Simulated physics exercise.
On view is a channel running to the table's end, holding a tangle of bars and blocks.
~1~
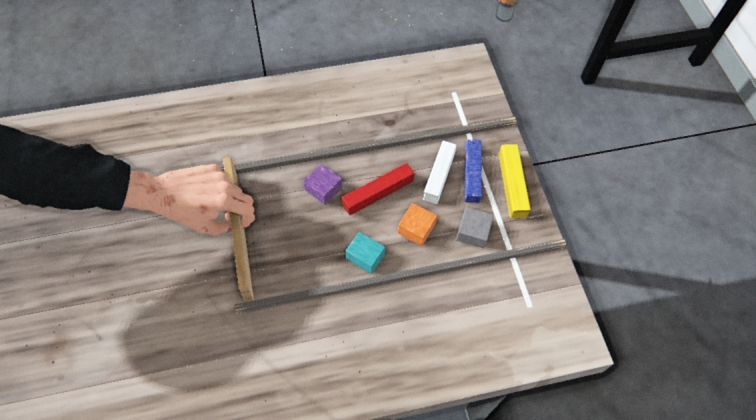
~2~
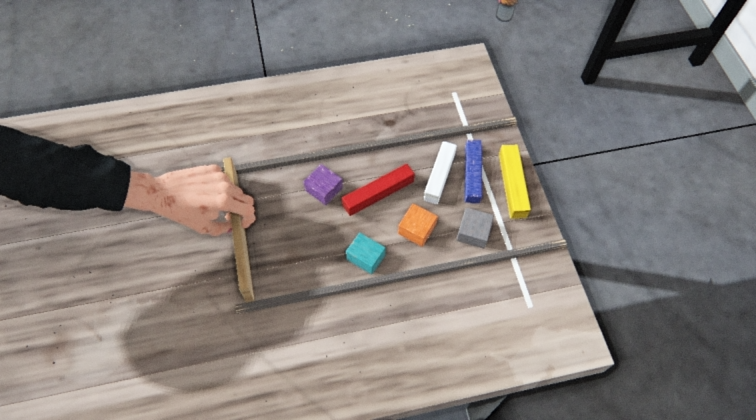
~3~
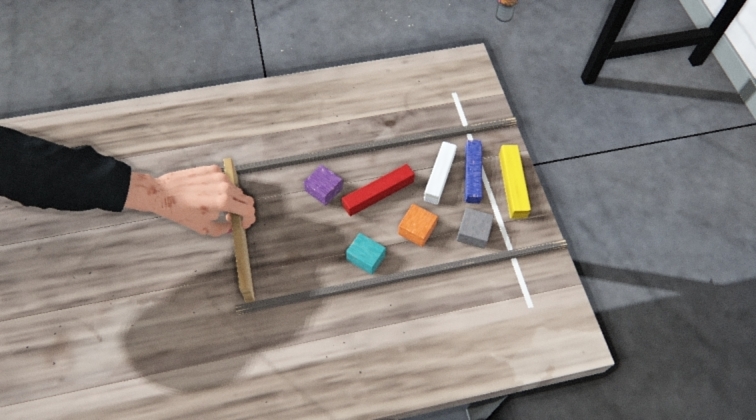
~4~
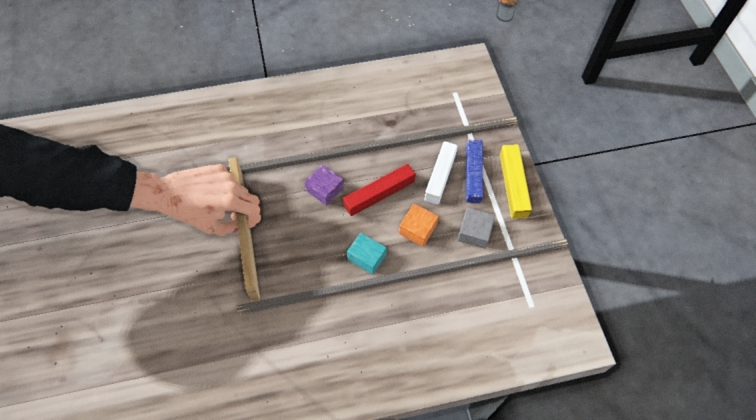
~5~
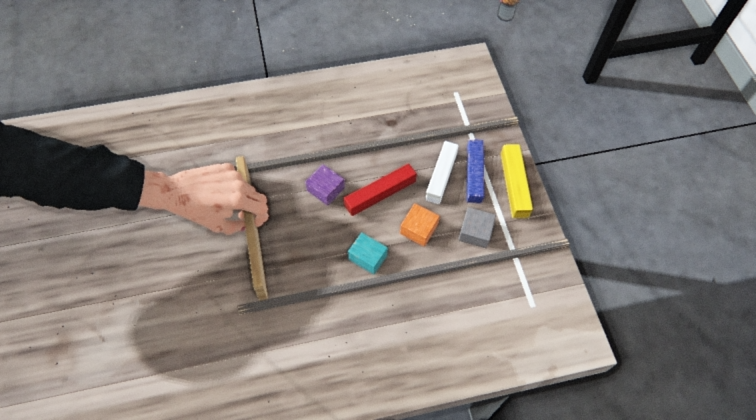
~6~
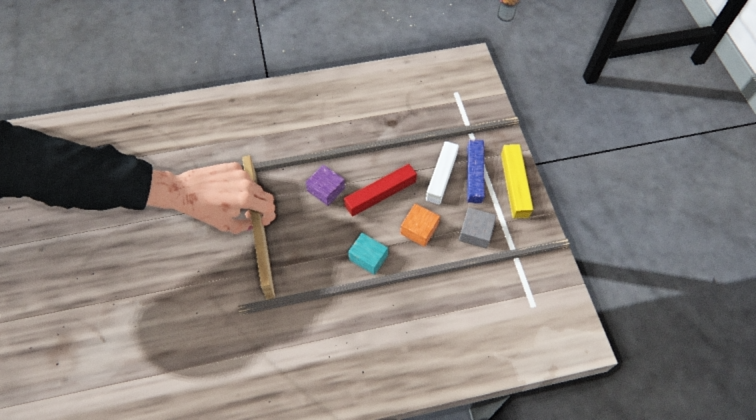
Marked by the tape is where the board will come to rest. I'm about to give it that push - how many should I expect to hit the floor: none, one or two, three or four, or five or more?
Expect one or two.
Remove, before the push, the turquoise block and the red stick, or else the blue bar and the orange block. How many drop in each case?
Going first to second: 1 and 1.
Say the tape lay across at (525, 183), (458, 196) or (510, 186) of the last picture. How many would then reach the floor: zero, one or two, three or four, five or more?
Tape by tape, the falls would be more than four, then zero, then 3 or 4.
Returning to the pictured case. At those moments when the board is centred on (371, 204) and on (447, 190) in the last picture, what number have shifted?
At that stage 4; at the next, 8.
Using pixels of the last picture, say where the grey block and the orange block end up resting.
The grey block stops around (547, 216); the orange block around (518, 201).
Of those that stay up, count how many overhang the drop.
You'd get 4.
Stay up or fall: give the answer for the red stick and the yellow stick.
Red stick: Still on top; yellow stick: Off the edge.
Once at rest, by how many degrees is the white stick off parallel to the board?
Close to 40°.
Early on, none off yet; yellow stick at rest near (517, 181); blue bar at rest near (476, 171); grey block at rest near (477, 228).
A while later, none off yet; yellow stick at rest near (517, 181); blue bar travelled a little near (484, 173); grey block at rest near (479, 228).
Finally, the number that fall off is one or two; lost, yellow stick.
